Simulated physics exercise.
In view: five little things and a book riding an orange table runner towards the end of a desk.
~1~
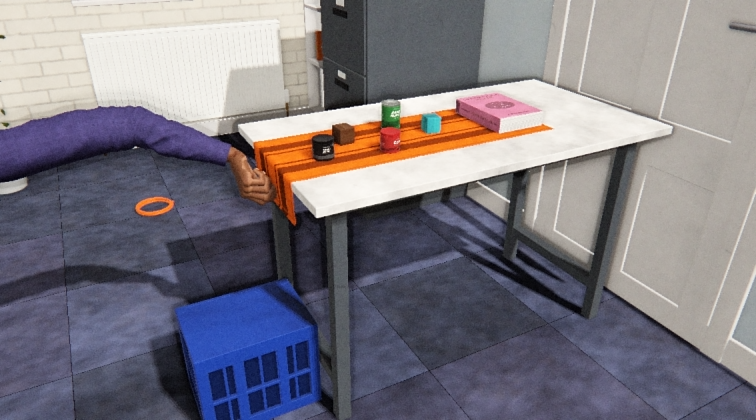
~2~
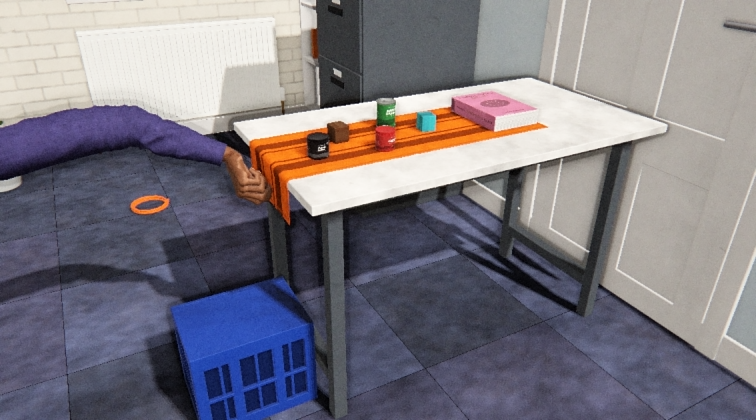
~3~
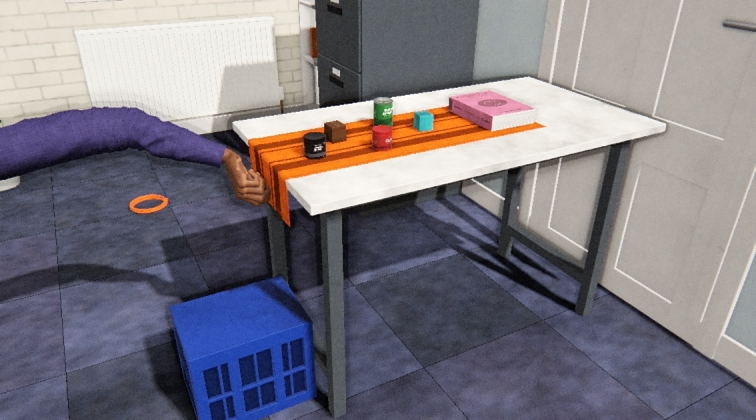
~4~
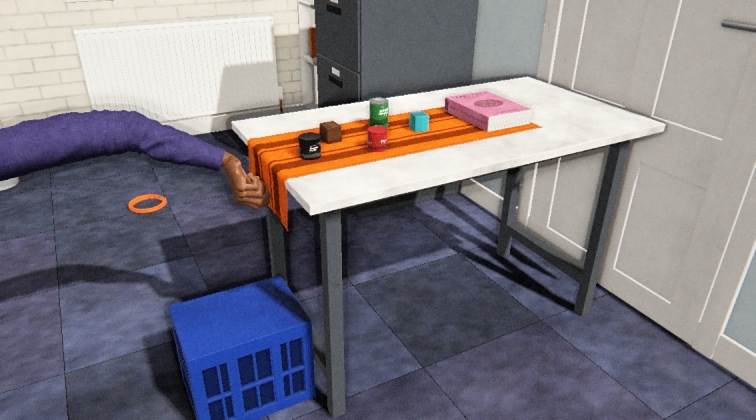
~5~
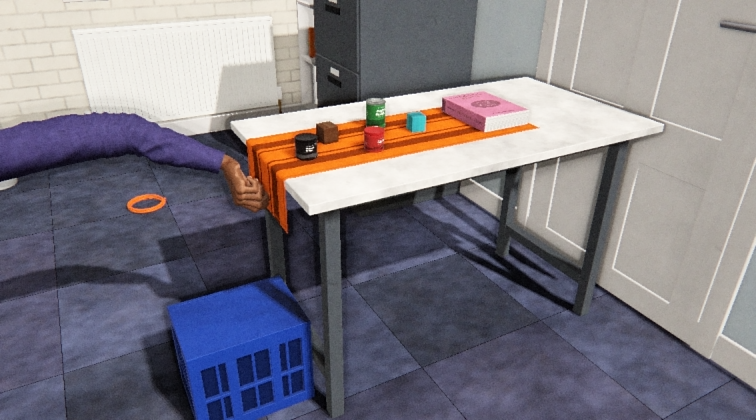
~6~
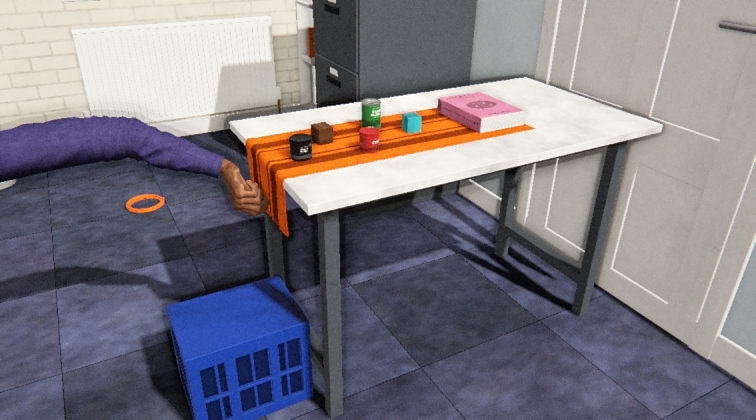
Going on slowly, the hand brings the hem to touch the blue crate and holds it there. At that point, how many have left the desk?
Three.
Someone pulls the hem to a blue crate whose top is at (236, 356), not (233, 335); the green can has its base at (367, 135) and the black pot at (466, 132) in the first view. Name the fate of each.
Observed: Green can departs; black pot remains seated.
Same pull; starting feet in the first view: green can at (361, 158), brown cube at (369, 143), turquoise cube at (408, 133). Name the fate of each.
Each in turn: The green can goes down, the brown cube goes down, the turquoise cube stays aloft.
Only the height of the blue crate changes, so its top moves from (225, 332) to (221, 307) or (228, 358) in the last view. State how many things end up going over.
It would be 2 and 4.
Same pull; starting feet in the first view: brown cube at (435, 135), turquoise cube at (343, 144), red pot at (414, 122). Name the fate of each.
Brown cube - stays aboard, turquoise cube - leaves the top, red pot - stays aboard.
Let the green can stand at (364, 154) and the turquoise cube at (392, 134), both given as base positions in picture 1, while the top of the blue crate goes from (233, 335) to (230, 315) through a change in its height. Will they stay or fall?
Here's what happens: The green can leaves its perch, the turquoise cube remains aboard.
Soon after, hem near (269, 242); all still up.
After that, hem near (270, 271); black pot gone.
And then, hem on the crate; black pot, brown cube and red pot gone.
In the end, hem on the crate; black pot, brown cube and red pot gone. The answer is three.
